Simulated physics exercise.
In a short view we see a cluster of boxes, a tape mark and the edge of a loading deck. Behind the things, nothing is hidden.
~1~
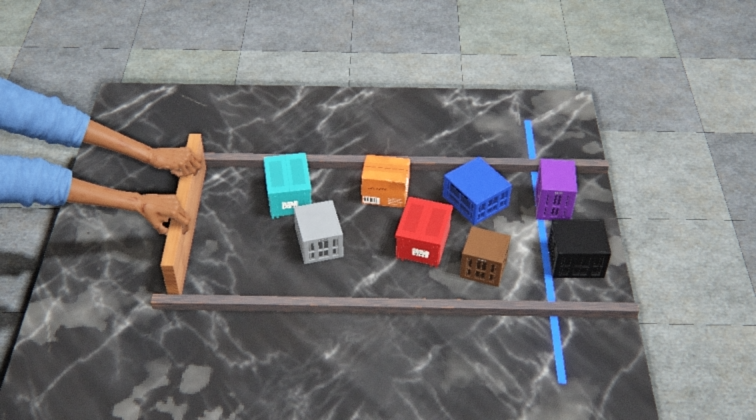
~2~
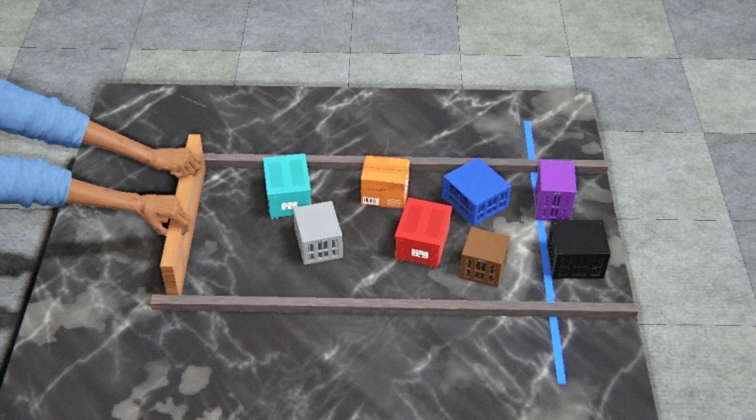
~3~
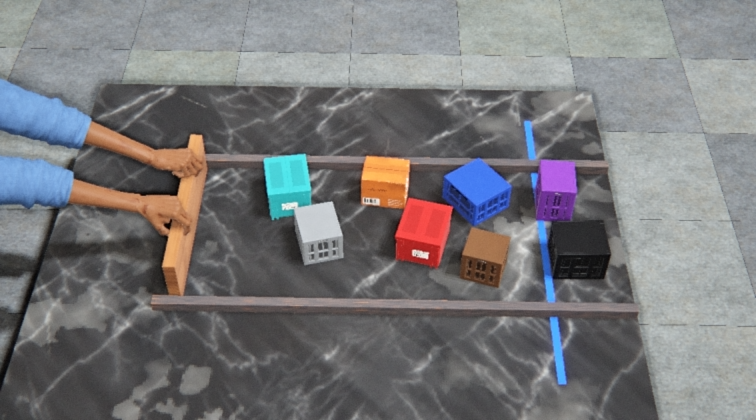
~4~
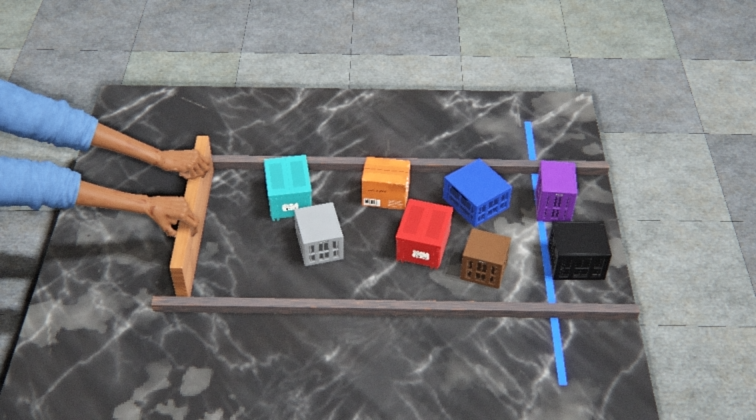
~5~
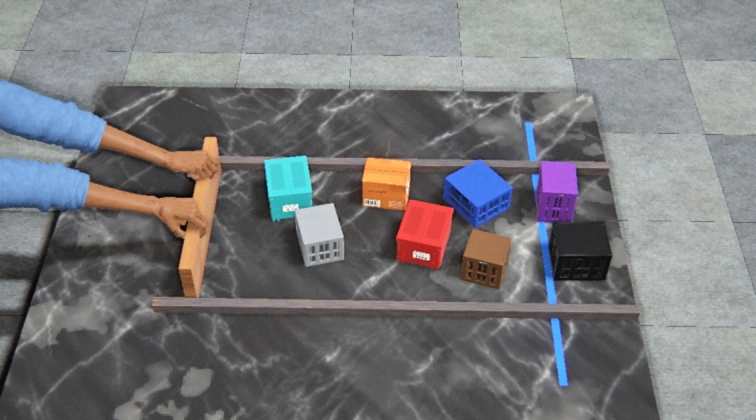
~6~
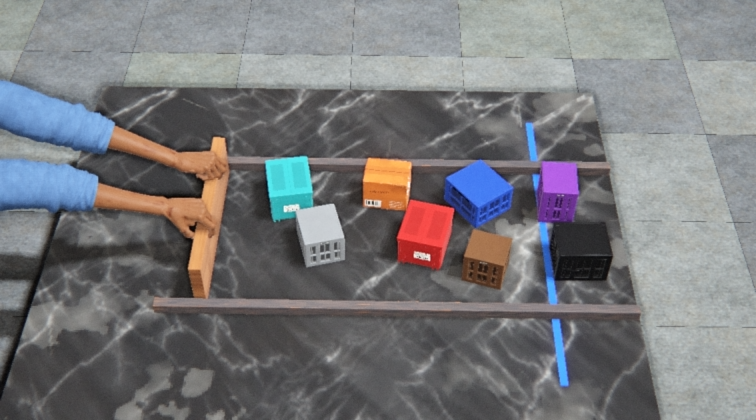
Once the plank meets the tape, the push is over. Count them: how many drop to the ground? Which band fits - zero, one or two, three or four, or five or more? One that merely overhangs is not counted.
The drop count fails to reach five, yet passes two.
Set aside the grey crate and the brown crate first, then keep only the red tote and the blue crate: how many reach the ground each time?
Counts - first: 2; second: 1.
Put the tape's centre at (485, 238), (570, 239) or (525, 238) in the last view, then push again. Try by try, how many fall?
The counts come to 1, then 5, then 3.
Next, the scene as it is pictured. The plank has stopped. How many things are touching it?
At rest, 3 are in contact.
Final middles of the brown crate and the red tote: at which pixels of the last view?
About (572, 278), and the other about (608, 233).
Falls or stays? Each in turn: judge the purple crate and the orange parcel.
Well, the purple crate takes the plunge, and as for the orange parcel, it hangs in there.
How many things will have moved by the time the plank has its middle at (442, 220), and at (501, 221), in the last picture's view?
Counts: 7 and 8.
Soon after, none off yet; black crate at rest near (580, 251); purple crate at rest near (557, 193); brown crate at rest near (487, 259).
After that, none off yet; black crate at rest near (580, 251); purple crate displaced a little near (562, 194); brown crate displaced a little near (501, 261).
And then, none off yet; black crate displaced a little near (596, 253); purple crate displaced well along near (631, 204); brown crate displaced about its own width near (537, 272).
In the end, the number that fall off is three or four; gone, blue crate, purple crate and black crate.
